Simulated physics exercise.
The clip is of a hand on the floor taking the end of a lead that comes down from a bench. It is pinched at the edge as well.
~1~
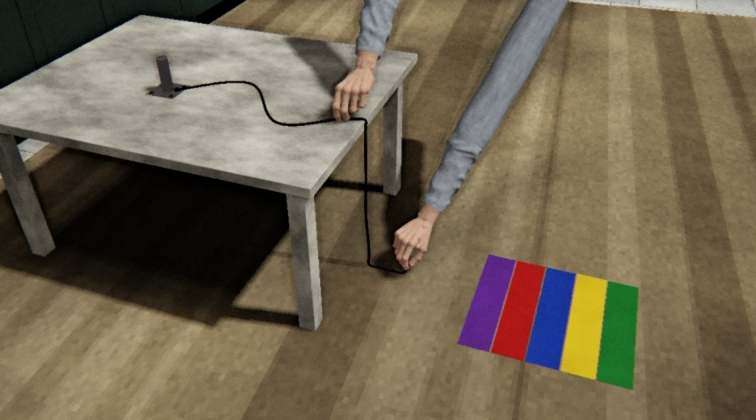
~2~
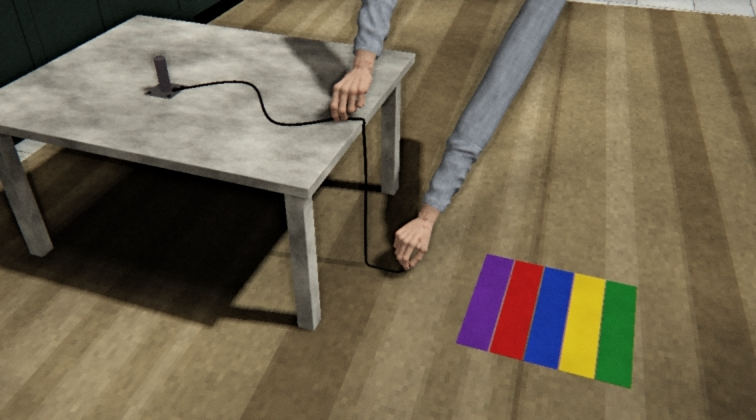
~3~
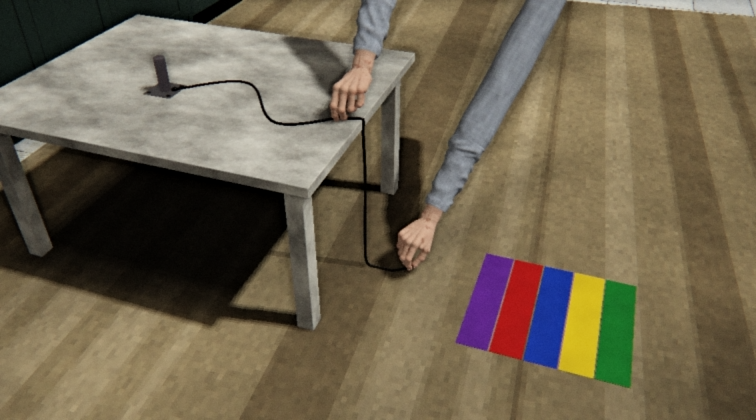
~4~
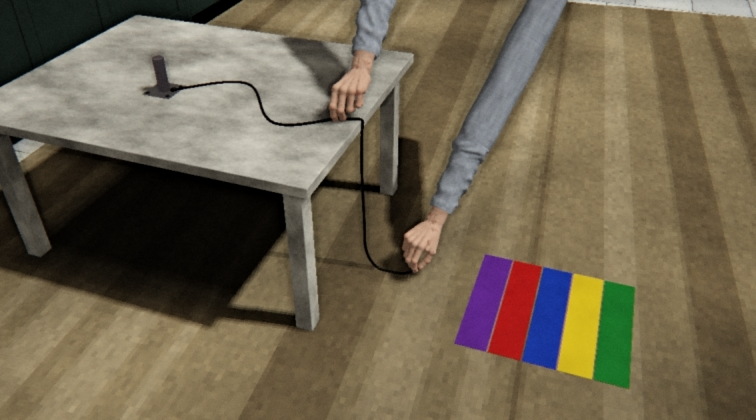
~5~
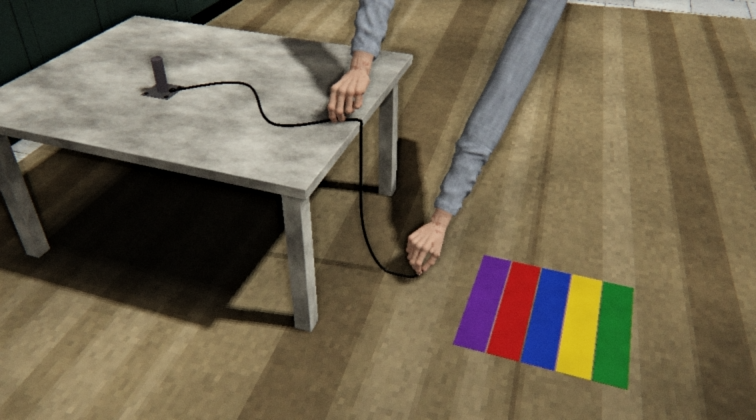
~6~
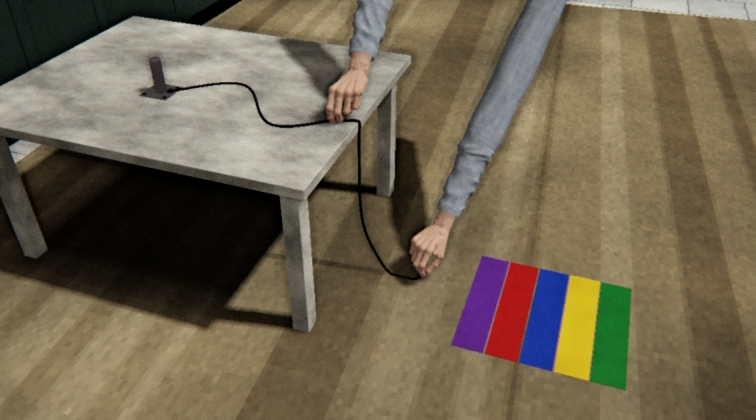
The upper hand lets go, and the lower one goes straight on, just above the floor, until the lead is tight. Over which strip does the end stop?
It halts on the yellow strip.
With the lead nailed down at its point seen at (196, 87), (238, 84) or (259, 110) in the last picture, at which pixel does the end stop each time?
Try by try, around (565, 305), (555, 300) and (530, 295).
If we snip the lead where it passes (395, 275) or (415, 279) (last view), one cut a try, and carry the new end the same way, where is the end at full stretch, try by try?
About (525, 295) and (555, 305).
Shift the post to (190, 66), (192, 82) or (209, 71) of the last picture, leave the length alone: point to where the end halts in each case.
The places are (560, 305), (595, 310) and (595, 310).
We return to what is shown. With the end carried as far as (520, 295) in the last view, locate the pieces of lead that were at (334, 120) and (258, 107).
They go to (364, 154) and to (289, 110).
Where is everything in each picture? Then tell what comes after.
End (408, 266); purple (479, 330); red (512, 338); blue (546, 347); yellow (581, 356); green (617, 365), in the first picture.
End (409, 266); lead through (207, 85) (259, 95) (292, 125) (363, 130) (366, 195) (366, 252), in the second picture.
End (412, 266), in the third picture.
End (417, 268); lead through (206, 85) (258, 95) (291, 125) (362, 130) (363, 195) (367, 253), in the fourth picture.
End (422, 270), in the fifth picture.
End (425, 272); lead through (202, 86) (255, 97) (288, 127) (359, 132) (360, 197) (377, 255), in the sixth picture.
A little later, end near (520, 295); over red.
Next, end near (556, 303); over blue.
When it is tight, end near (578, 308); over yellow. Over yellow.
